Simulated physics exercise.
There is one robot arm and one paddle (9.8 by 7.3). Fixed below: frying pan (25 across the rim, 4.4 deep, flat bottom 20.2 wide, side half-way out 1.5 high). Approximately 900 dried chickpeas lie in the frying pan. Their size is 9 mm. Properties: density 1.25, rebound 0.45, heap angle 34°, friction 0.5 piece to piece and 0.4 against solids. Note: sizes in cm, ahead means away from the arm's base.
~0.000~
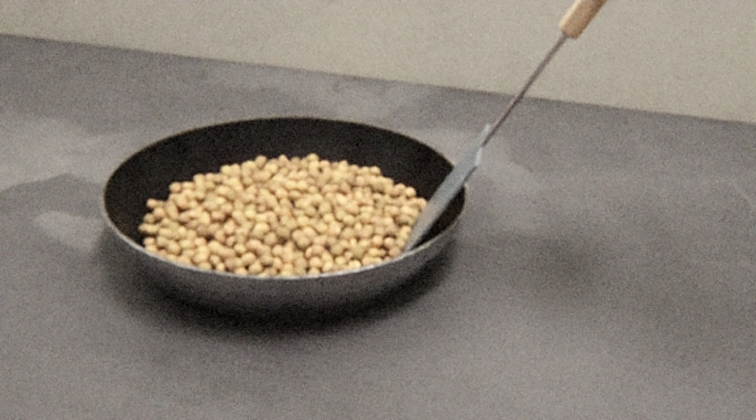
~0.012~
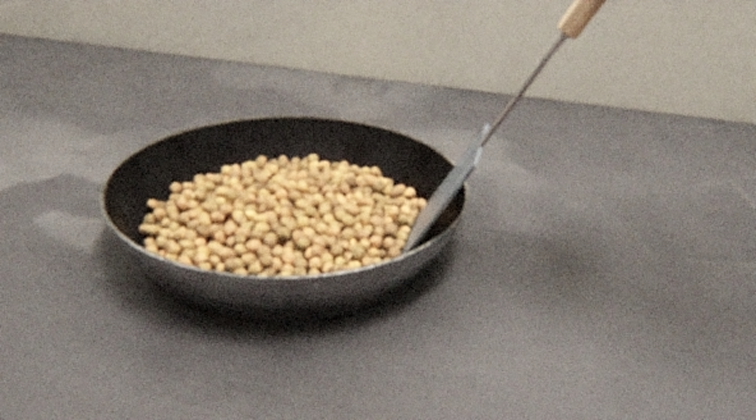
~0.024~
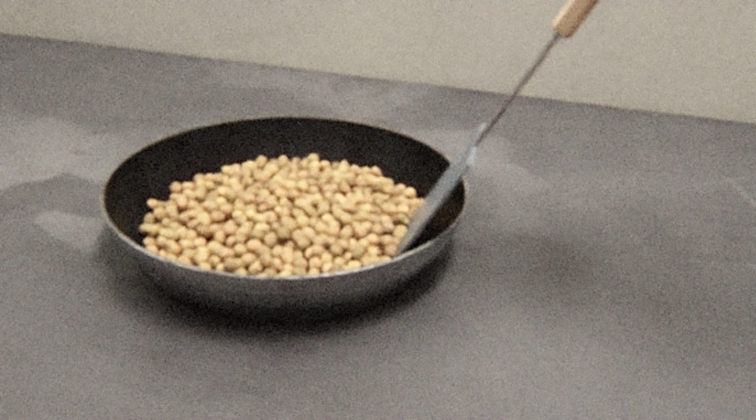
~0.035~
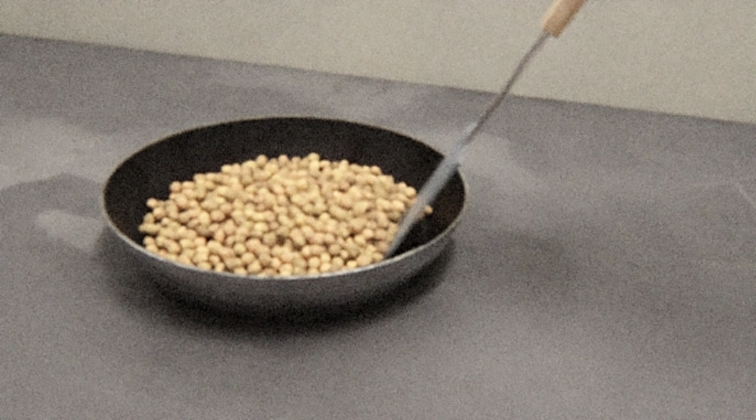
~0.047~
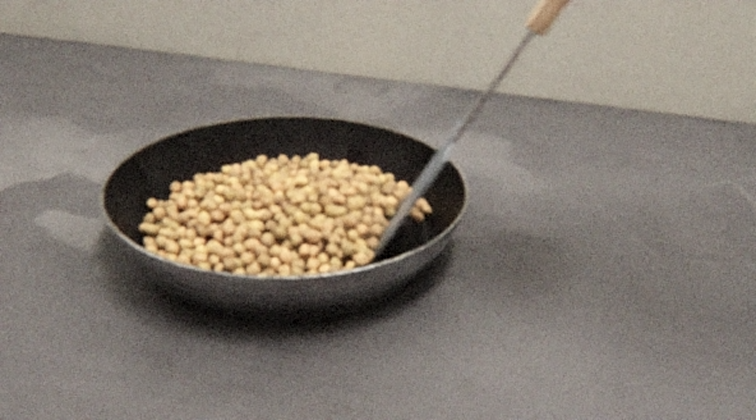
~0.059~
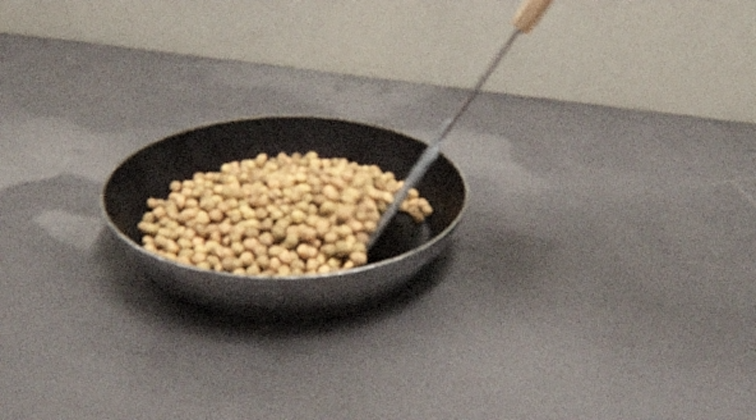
On a grey surface against a pale wall, a dark frying pan holds a heap of small, round, tan chickpeas, with a wooden-handled metal paddle leaning inside its right edge. The paddle slides slowly left into the heap, pushing nearby chickpeas together and baring a patch of dark pan behind it.
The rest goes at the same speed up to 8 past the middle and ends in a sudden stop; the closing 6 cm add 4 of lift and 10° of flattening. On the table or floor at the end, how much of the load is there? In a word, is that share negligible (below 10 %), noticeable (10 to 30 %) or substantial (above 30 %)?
In a word, negligible.
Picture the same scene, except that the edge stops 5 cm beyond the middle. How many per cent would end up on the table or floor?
Then the share is near 0 in a hundred.
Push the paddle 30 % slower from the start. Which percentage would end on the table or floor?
Approx. 0 per cent.
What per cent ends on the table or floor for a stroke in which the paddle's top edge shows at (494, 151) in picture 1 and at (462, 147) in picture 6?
Close to 5 in a hundred.
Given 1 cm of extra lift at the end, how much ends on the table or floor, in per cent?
5 per cent.
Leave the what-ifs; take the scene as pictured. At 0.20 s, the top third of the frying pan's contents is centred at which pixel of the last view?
I'd say close to (221, 186).
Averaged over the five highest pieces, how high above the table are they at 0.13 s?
They are near 5 cm up.
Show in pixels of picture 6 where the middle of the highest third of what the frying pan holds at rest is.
It is centred near (190, 185).
After 0.13 s, sloping 62°, highest piece 5 above the table; 900 in the frying pan.
After 0.20 s, sloping 59°, highest piece 6 above the table; 900 in the frying pan.
After 0.44 s, sloping 52°, highest piece 5 above the table; 841 in the frying pan, 58 on the table or floor, 1 on the blade or in flight.
After 1.49 s, sloping 52°, highest piece 5 above the table; 841 in the frying pan, 59 on the table or floor.
At rest, 841 in the frying pan, 59 on the table or floor. That is 7 % on the table or floor.
